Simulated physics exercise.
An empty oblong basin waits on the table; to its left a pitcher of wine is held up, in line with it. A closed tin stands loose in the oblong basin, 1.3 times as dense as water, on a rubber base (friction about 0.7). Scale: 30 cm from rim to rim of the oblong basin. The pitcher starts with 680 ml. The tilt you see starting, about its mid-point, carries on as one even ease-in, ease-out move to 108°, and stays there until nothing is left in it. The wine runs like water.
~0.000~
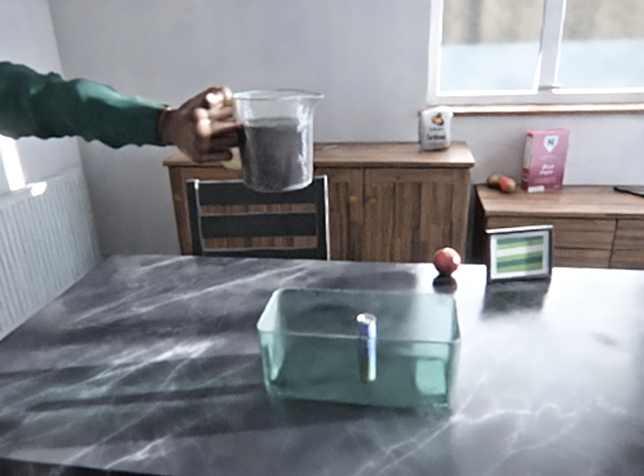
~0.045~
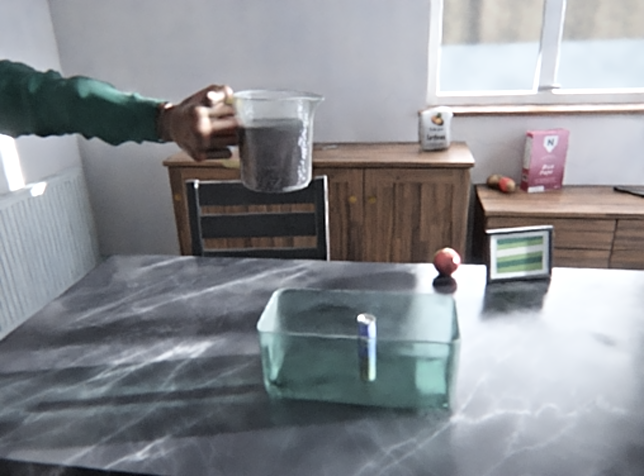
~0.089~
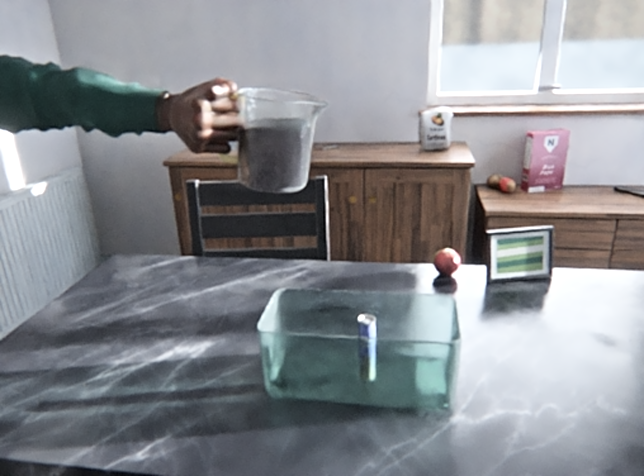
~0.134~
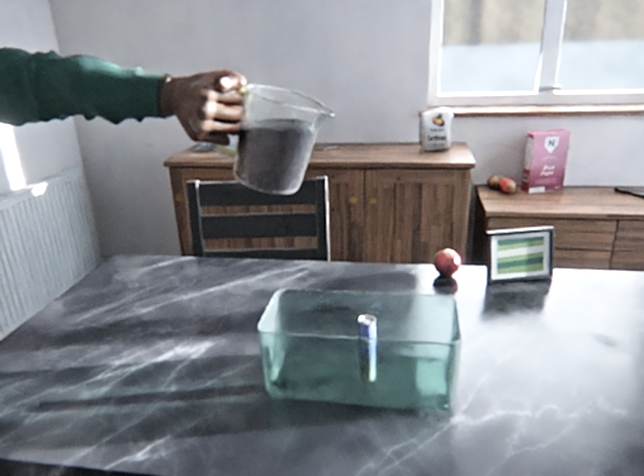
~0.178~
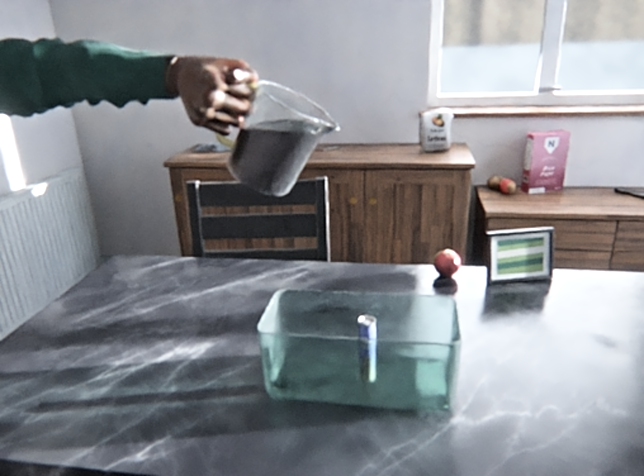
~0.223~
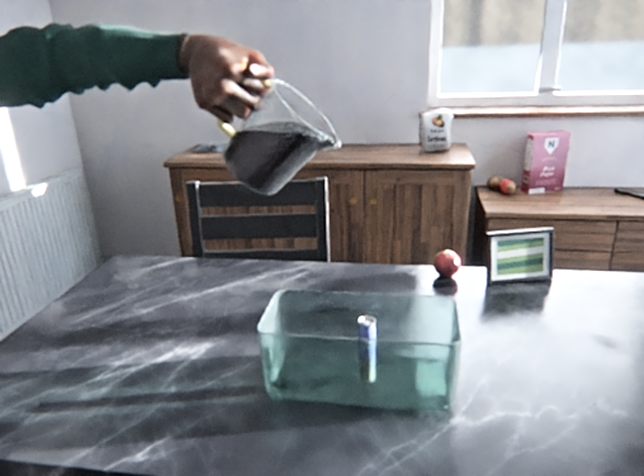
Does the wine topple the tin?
It remains upright.
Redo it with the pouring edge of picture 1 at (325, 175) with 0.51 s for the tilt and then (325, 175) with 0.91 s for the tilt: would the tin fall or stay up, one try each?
First it topples; then it topples.
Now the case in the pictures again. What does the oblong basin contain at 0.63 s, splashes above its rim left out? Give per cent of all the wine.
Some 50 per cent.
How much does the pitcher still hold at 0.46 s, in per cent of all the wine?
Near 54 in a hundred.
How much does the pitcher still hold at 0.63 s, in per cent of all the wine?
Near 14 in a hundred.
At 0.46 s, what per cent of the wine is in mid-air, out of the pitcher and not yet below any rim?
About 44 per cent.
After 0.46 s the tilt is 105° and 55 per cent is still to pour; the tin stands where it began.
After 0.63 s the tilt is 108° and 13 per cent is still to pour; the tin stands where it began.
After 0.81 s the tilt is 108° and 2 per cent is still to pour; the tin stands where it began.
After 1.01 s the tilt is 108° and 0 per cent is still to pour; the tin stands where it began.
In the end the tin stands where it began.
